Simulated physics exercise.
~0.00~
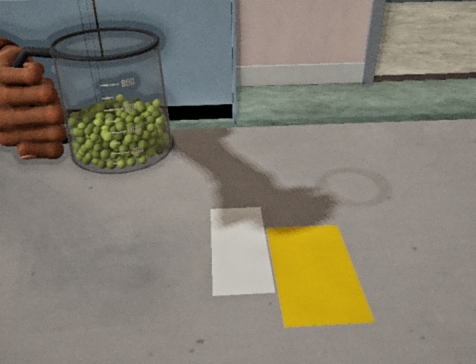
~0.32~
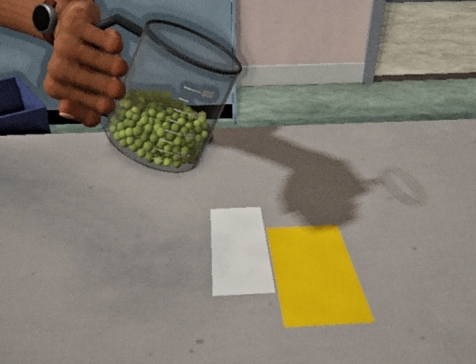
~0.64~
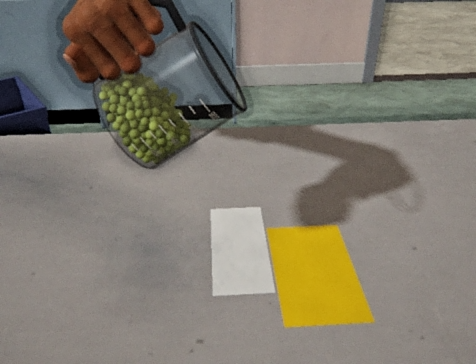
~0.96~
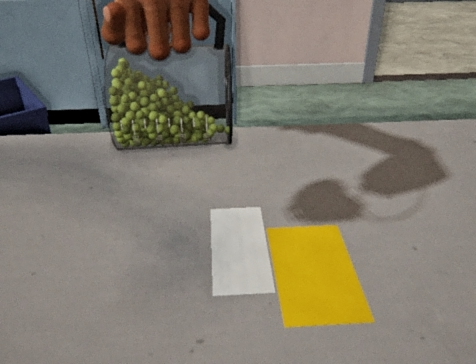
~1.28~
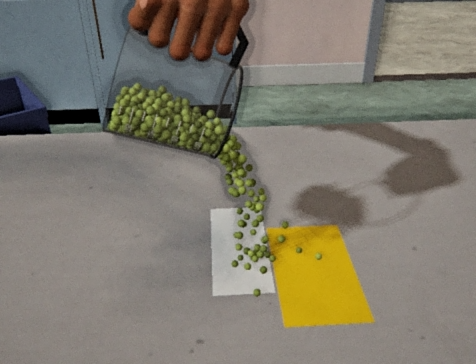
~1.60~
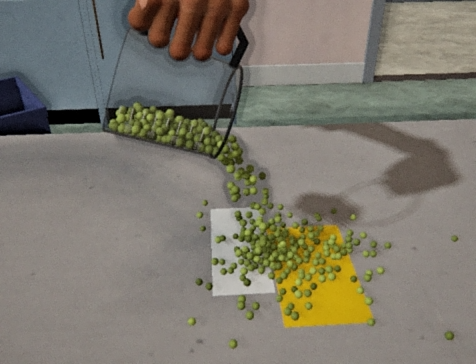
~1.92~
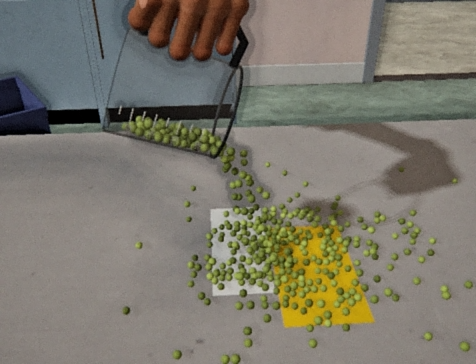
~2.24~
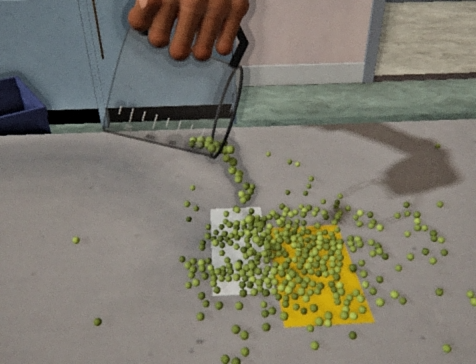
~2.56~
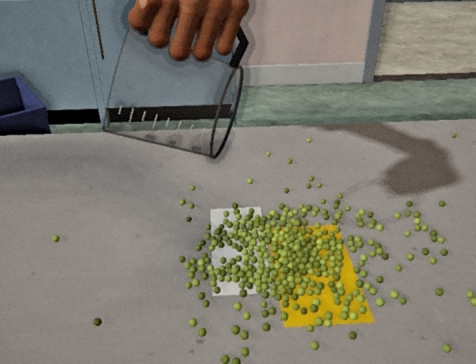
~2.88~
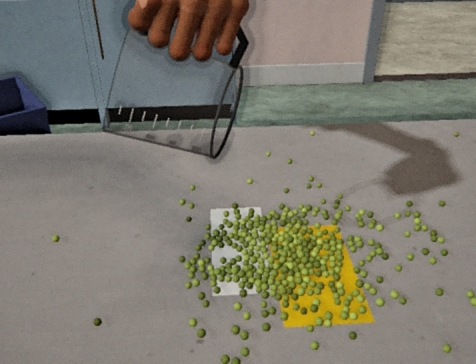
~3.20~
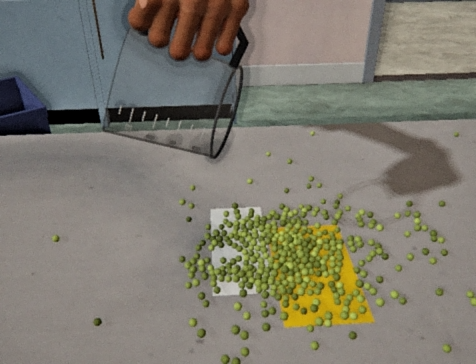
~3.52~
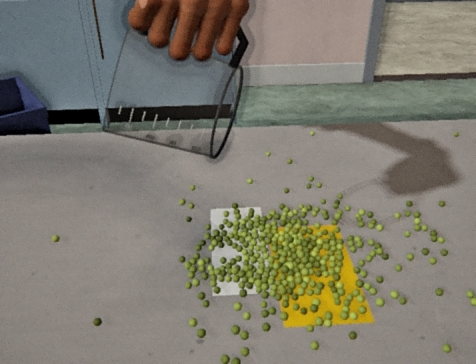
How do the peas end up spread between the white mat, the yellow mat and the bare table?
The peas are shared among all three, with a sizeable portion on the white mat, another on the yellow mat, and many more lying off the mats on the table. None of the three is left with only a few.
